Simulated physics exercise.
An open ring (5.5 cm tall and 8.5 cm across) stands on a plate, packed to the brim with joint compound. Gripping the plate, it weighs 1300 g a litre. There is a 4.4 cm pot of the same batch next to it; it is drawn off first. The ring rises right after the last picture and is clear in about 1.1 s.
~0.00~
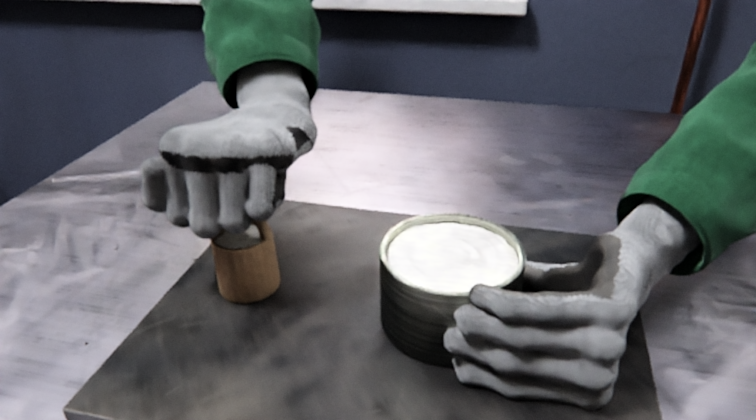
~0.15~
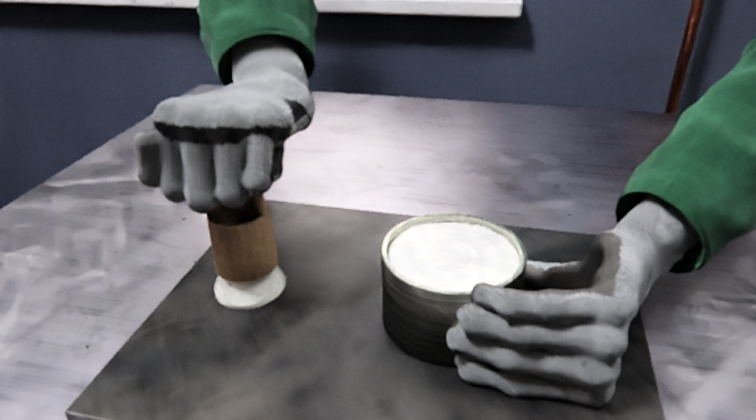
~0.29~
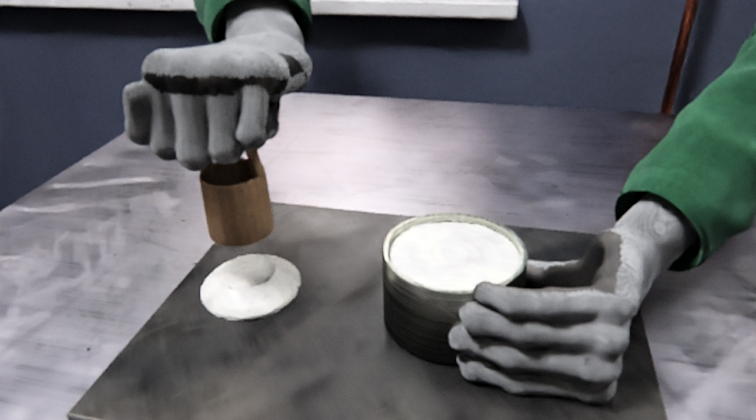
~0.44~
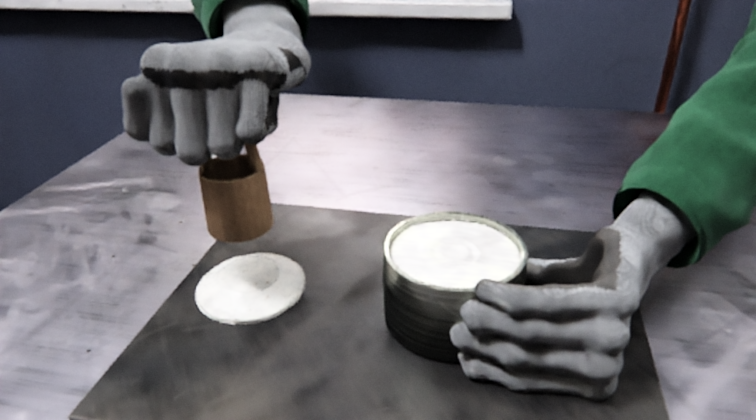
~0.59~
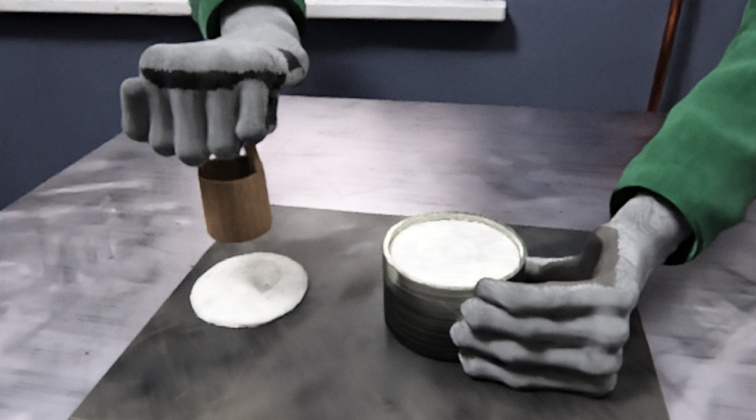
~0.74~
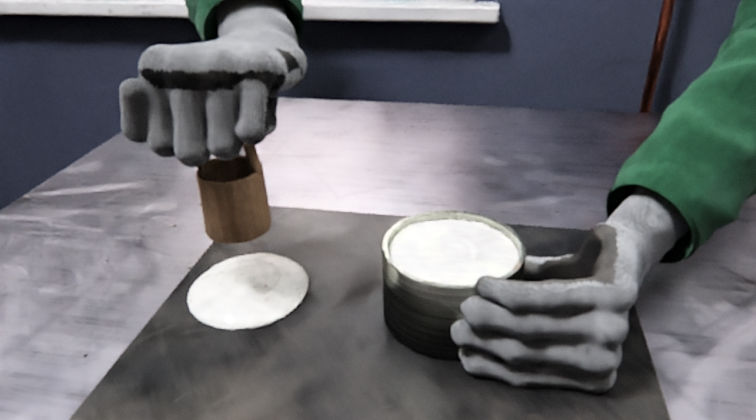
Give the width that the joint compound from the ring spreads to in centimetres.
19.8 cm.
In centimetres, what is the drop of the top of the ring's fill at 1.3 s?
About 3.5 cm.
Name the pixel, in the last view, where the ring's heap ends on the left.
Roughly at pixel (309, 330).
After 1.0 s, the ring is up 1.2 cm; the joint compound has come down 0.4 cm to 5.1 cm and is 11 cm wide.
After 1.3 s, the ring is up 3.5 cm; the joint compound has come down 3.3 cm to 2.2 cm and is 16 cm wide.
After 1.6 s, the ring is up 5.9 cm; the joint compound has come down 3.7 cm to 1.8 cm and is 18 cm wide.
After 1.9 s, the ring is clear; the joint compound has come down 3.8 cm to 1.7 cm and is 19 cm wide.
After 3.4 s, at rest, the ring is clear; the joint compound has come down 3.8 cm to 1.7 cm and is 20 cm wide.
